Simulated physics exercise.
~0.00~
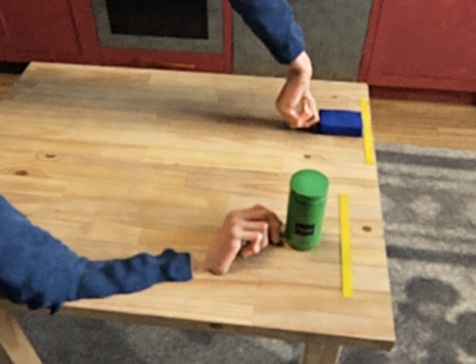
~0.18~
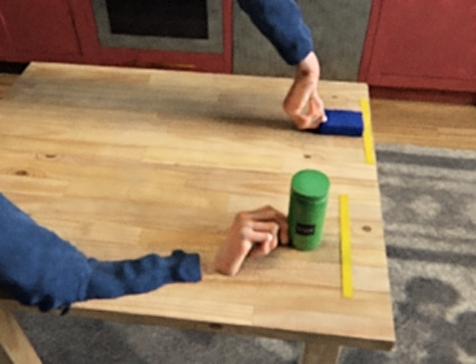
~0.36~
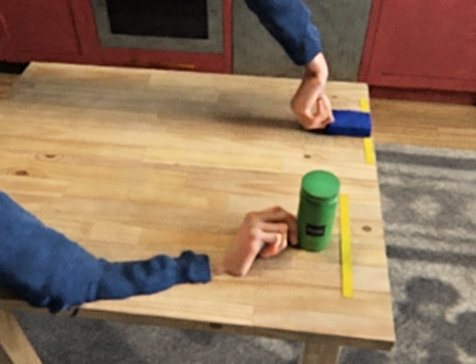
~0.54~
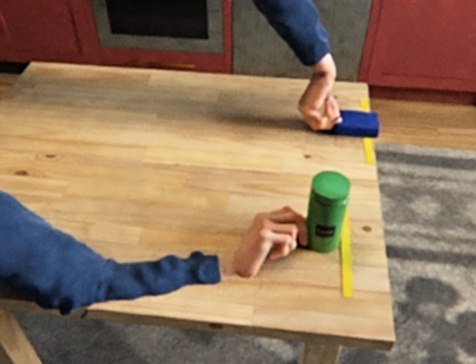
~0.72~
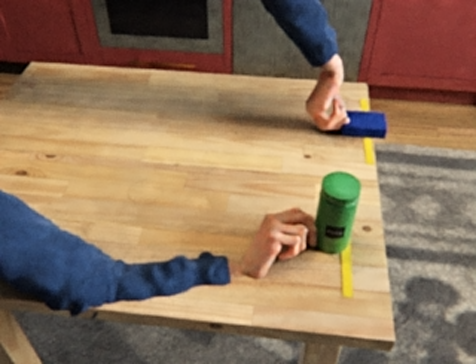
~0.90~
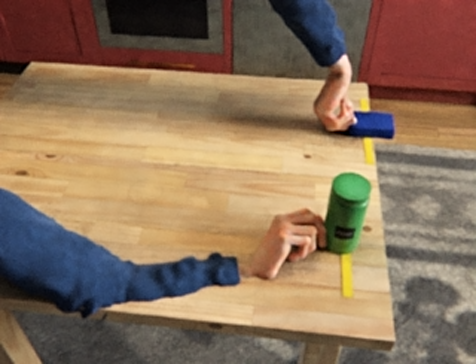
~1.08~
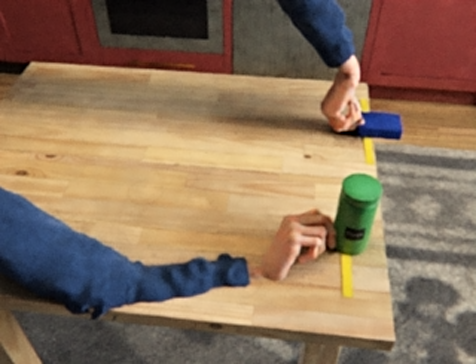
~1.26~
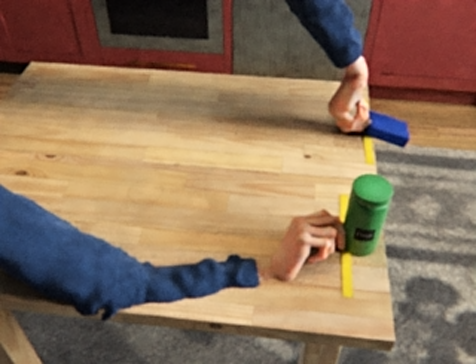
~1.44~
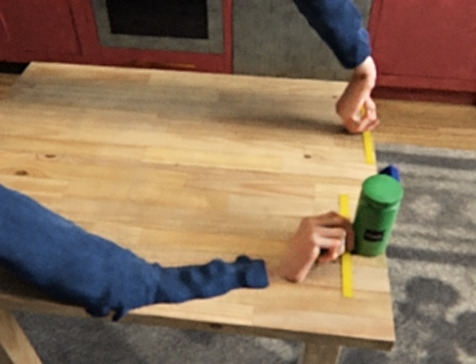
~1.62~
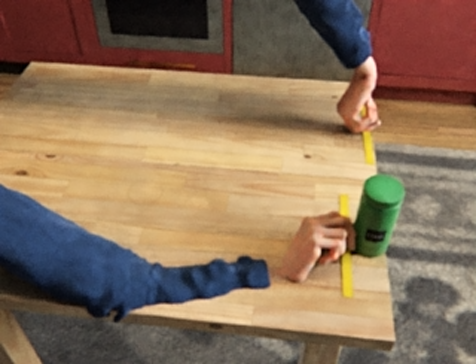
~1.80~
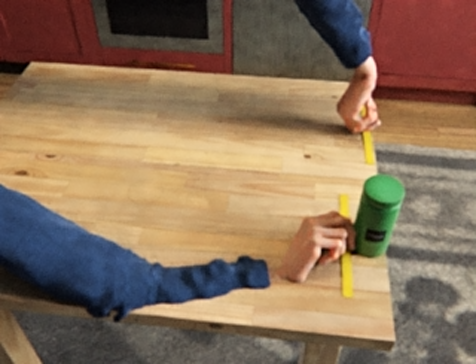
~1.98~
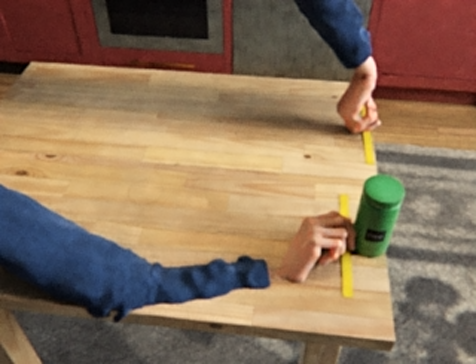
Two hands in blue sleeves slowly push a green jar and a blue sponge toward the right end of a wooden table, seen from above at an angle in a kitchen with red cabinets and a grey rug. The jar stands upright in the near part, the sponge lies farther back, and each has a strip of yellow tape by it. Both slide right past the tapes. The sponge reaches out over the edge, tips and drops off, passing out of sight behind the jar. The hands stop at the tapes, and the jar stays standing at the table's edge.
